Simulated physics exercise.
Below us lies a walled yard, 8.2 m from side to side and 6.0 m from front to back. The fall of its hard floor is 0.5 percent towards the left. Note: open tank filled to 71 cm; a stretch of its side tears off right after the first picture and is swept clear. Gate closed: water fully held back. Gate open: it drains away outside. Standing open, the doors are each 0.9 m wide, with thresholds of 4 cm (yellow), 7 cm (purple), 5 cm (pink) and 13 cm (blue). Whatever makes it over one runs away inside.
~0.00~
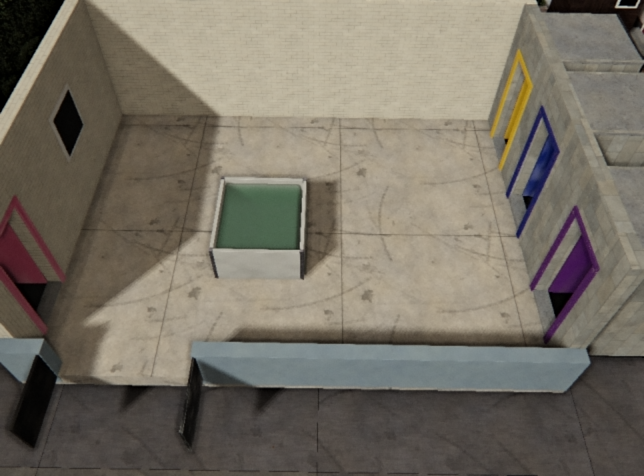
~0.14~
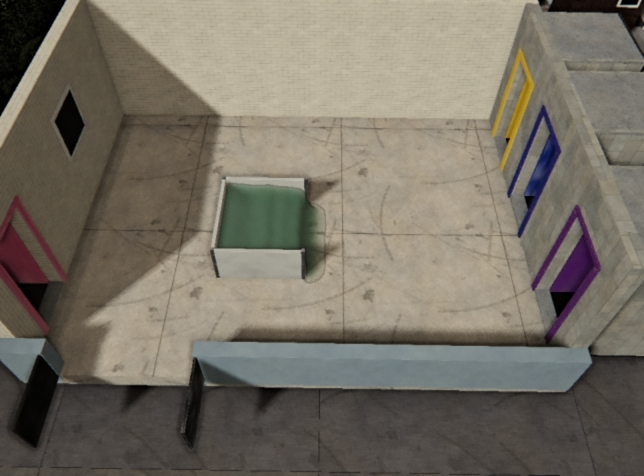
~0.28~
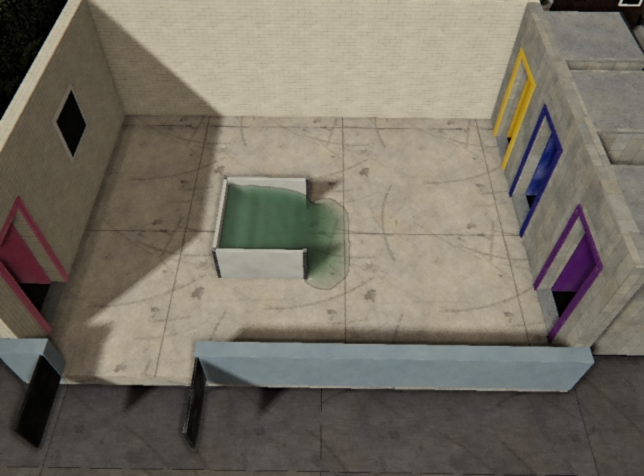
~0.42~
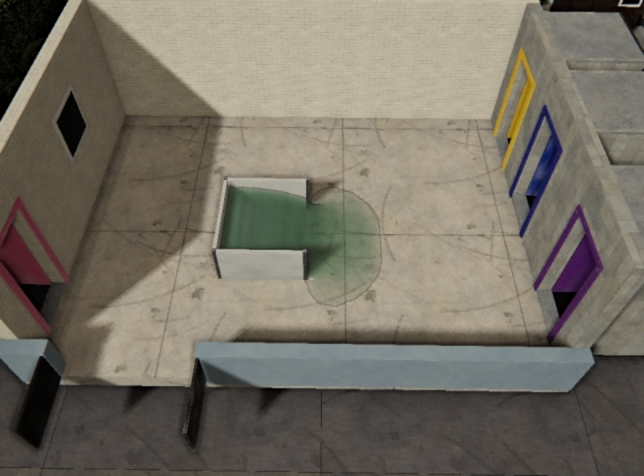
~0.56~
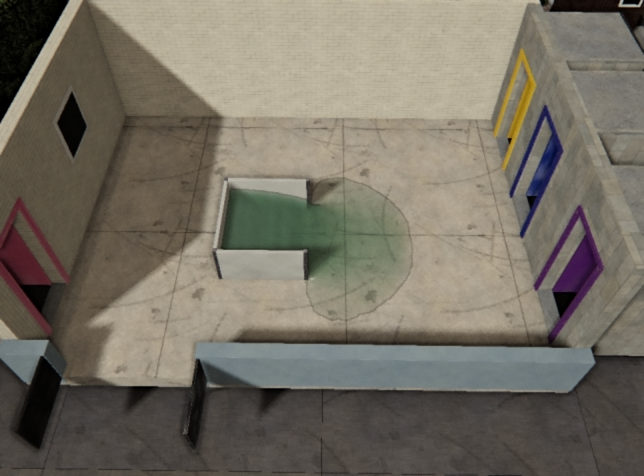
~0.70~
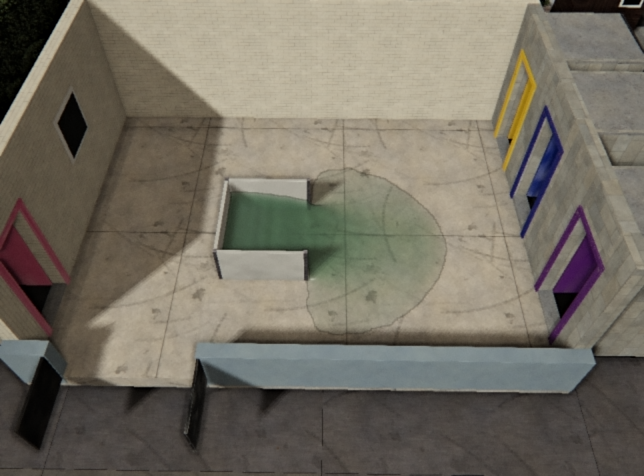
Green water pours from the open right side of a tank and spreads across the yard.
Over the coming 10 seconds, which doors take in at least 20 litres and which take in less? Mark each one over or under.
Yellow door - over; purple door - over; pink door - under; blue door - over.
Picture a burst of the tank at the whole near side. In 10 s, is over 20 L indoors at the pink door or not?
Against the limit, pink exceeds it.
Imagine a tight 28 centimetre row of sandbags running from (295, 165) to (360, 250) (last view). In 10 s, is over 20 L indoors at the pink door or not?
Note, pink vs limit: Lower.
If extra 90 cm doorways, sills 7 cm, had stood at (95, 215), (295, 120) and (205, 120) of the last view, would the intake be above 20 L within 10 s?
Door 1: Lower; door 2: Lower; door 3: Lower.
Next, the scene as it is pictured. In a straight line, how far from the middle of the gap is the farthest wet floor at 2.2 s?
Roughly 5.0 m.
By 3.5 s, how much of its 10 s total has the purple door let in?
Estimate: Around 75 per cent.
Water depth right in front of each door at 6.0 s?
Depths in centimetres - yellow: 7, purple: 5, pink: 0, blue: 6.
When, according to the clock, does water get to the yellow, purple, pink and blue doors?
Yellow 2.0 s, purple 1.4 s, pink not in the 10 s, blue 1.2 s.
After 1.4 s water covers 35 % of the floor and is deepest (23 cm) near (314, 248); yellow door not reached, purple door not reached, pink door not reached, blue door 19 cm at the sill, 1 L in.
After 2.2 s water covers 40 % of the floor and is deepest (28 cm) near (550, 369); yellow door 11 cm at the sill, 1 L in, purple door 18 cm at the sill, 24 L in, pink door not reached, blue door 24 cm at the sill, 36 L in.
After 3.5 s water covers 40 % of the floor and is deepest (20 cm) near (487, 128); yellow door 8 cm at the sill, 29 L in, purple door 15 cm at the sill, 74 L in, pink door not reached, blue door 12 cm at the sill, 61 L in.
After 6.0 s water covers 50 % of the floor and is deepest (10 cm) near (397, 199); yellow door 7 cm at the sill, 56 L in, purple door 5 cm at the sill, 99 L in, pink door not reached, blue door 6 cm at the sill, 63 L in.
After 10.0 s water covers 85 % of the floor and is deepest (5 cm) near (359, 155); yellow door 4 cm at the sill, 68 L in, purple door 2 cm at the sill, 99 L in, pink door not reached, blue door 3 cm at the sill, 63 L in.
